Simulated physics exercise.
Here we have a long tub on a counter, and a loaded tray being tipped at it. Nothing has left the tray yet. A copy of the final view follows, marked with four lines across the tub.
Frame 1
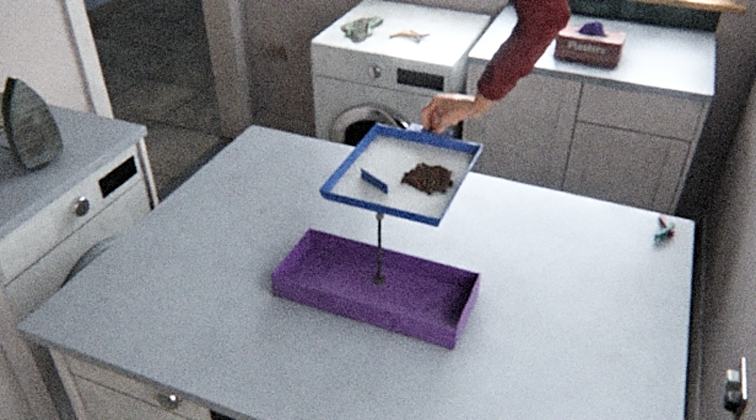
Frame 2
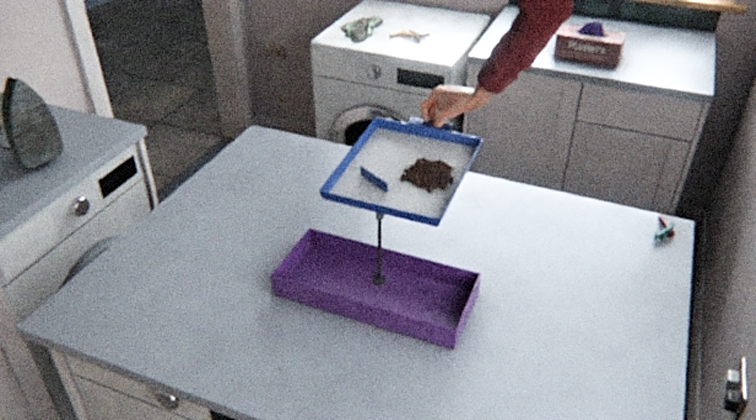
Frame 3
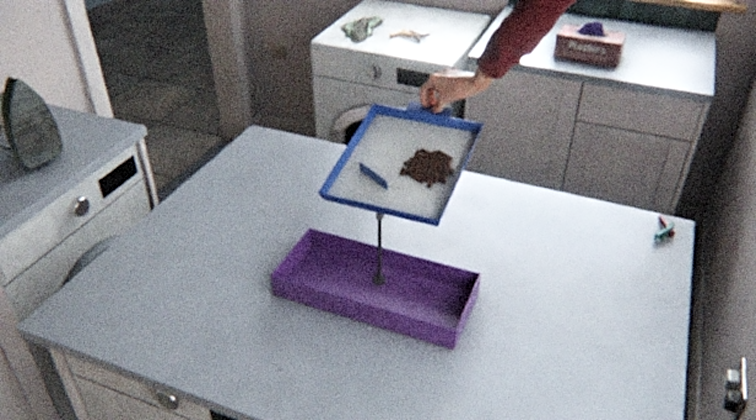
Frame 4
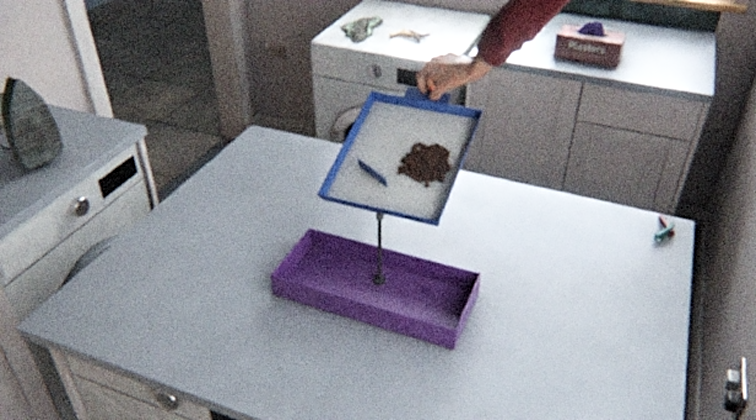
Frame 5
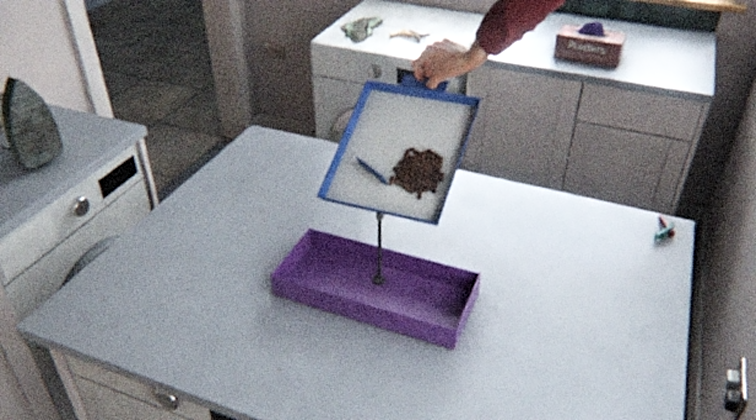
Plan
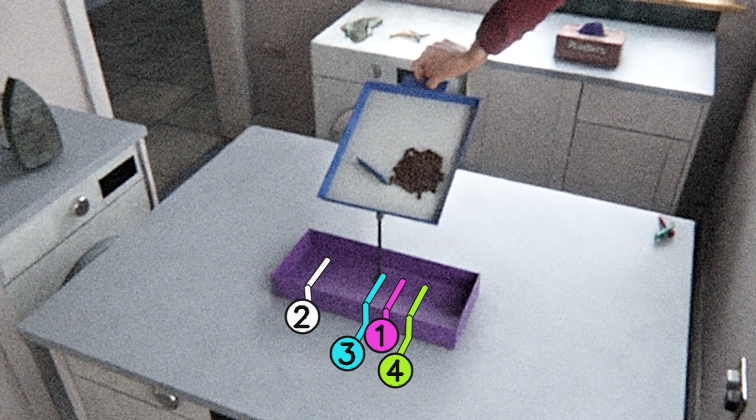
At first, a hand in a red sleeve holds the far edge of a blue-rimmed tray, nearly level above a long purple tub on a counter. The hand then lifts that edge, steadily steepening the tray toward the tub, and the dark heap on it slides a little way down the pale surface.
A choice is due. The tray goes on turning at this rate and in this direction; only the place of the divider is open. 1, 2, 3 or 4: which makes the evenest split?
Use line 3.
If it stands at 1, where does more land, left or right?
Left.
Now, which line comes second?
That is line 1.
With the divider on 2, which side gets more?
More lands on the right.
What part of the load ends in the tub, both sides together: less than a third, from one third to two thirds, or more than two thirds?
More than two thirds.
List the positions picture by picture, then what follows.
Corners of the pouring end at (323, 189) and (438, 217), level; middle of the load at (431, 178), allspice berries, in the first frame.
Corners of the pouring end at (323, 190) and (438, 217), barely tipped; fin from (361, 166) to (388, 184), in the second frame.
Corners of the pouring end at (322, 191) and (437, 218), a little tipped; front corners of the tub at (271, 275) and (456, 330), in the third frame.
Corners of the pouring end at (321, 193) and (437, 219), clearly tipped; far corners at (373, 94) and (479, 112), in the fourth frame.
Corners of the pouring end at (321, 194) and (436, 220), clearly tipped; the left corner sinks a little lower, in the fifth frame.
On the marked copy, line 1 crosses the front rim at (386, 309); line 2 crosses the front rim at (307, 286); line 3 crosses the front rim at (366, 303); line 4 crosses the front rim at (409, 316).
Choosing 1, of what is caught, most on the left of the divider, about a quarter on the right.
Choosing 2, of what is caught, a stray few on the left of the divider, nearly all on the right.
Choosing 3, of what is caught, about half on the left of the divider, about half on the right.
Choosing 4, of what is caught, nearly all on the left of the divider, a stray few on the right.
